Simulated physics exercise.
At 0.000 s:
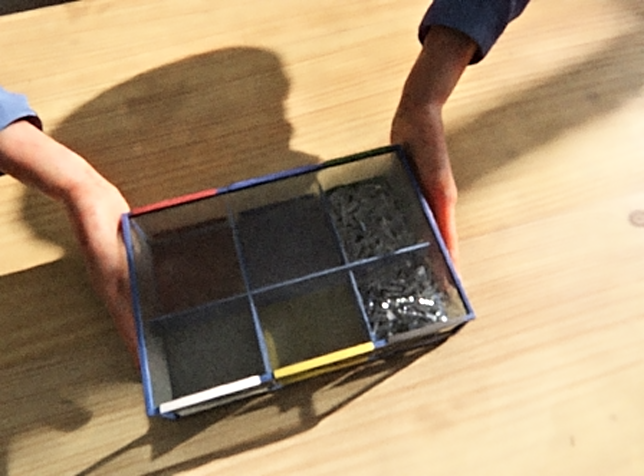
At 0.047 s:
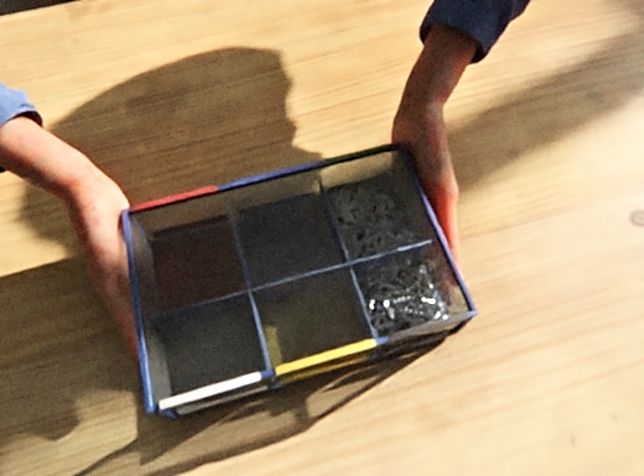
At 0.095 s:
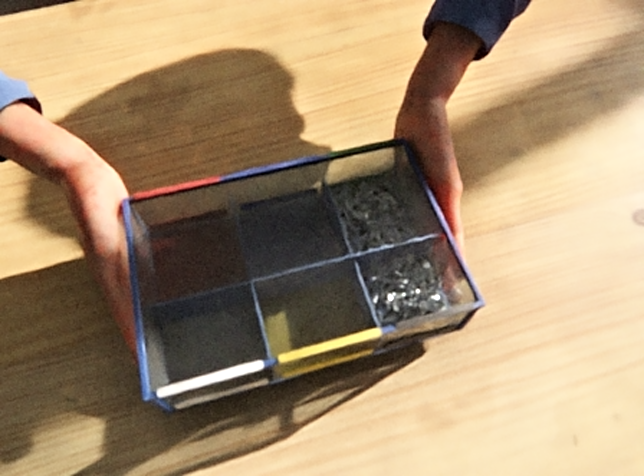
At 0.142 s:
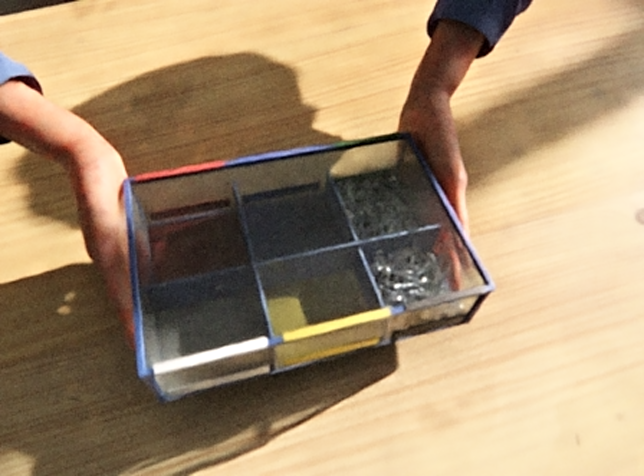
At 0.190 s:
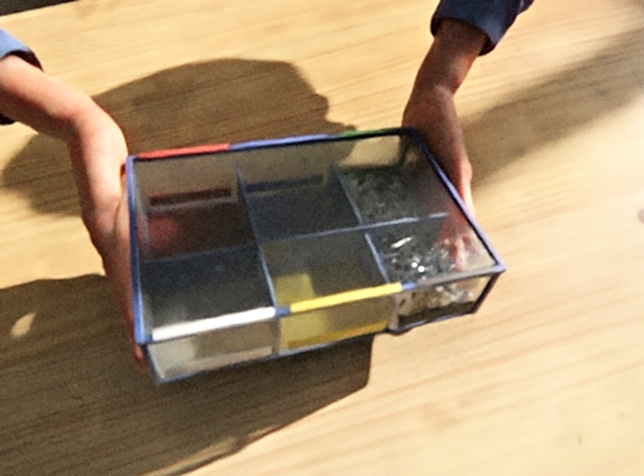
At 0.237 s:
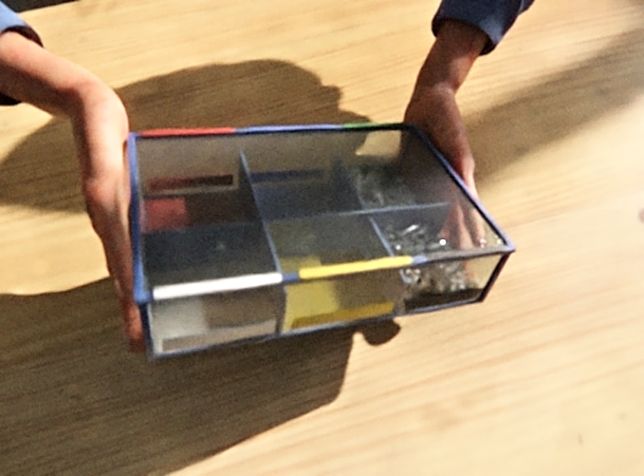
At the start, two hands hold a clear-lidded box with six compartments nearly flat above a wooden surface, small metal pieces filling the two right-hand ones. The hands then tilt it steadily, raising the far side so its front wall comes into view, while the metal pieces stay at the right.
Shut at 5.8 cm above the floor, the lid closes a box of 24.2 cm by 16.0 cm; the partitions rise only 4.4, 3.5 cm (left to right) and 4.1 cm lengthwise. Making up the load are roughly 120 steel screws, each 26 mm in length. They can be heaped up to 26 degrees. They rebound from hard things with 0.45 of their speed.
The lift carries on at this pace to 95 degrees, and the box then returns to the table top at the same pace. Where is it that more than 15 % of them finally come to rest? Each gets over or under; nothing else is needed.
Red compartment ends under. Blue compartment ends under. Green compartment ends over. Yellow compartment ends under. White compartment ends under. Black compartment ends over.
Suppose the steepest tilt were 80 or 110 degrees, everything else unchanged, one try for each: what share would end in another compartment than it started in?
I'd expect close to 0 and then close to 5 per cent.
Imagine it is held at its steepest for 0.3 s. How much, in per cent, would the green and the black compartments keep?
In per cent: Green 60; black 40.
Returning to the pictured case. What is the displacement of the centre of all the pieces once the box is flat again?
Roughly 2.0 cm.
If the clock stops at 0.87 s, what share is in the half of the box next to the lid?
Around 50 %.
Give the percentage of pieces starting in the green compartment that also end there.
I'd put it at roughly 100 per cent.
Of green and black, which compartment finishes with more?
More settles in the green compartment.
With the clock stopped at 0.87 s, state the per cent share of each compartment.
In per cent: Red 0, blue 0, green 60, yellow 0, white 0, black 40.
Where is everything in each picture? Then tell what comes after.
In the first frame, box tilt 0 degrees, front corners at (153, 409) and (469, 315); green 60 %, black 40 %.
In the second frame, box tilt 1 degrees, front corners at (153, 406) and (471, 312).
In the third frame, box tilt 5 degrees, front corners at (150, 394) and (478, 303), lowest corner right back.
In the fourth frame, box tilt 11 degrees, front corners at (146, 371) and (488, 287), lowest corner right back.
In the fifth frame, box tilt 18 degrees, front corners at (143, 338) and (499, 267), lowest corner right back.
In the sixth frame, box tilt 24 degrees, front corners at (143, 297) and (508, 248), lowest corner right back; green 60 %, black 40 %. The box's pace is about 135 degrees a second.
Then, at 0.87 s, tilt 94 degrees; green 60 %, black 40 %.
After 1.29 s, tilt 39 degrees; green 60 %, black 40 %.
After 1.79 s, tilt 0 degrees; green 60 %, black 40 %.
At rest (2.3 s), red 0 %, blue 0 %, green 60 %, yellow 0 %, white 0 %, black 40 %.
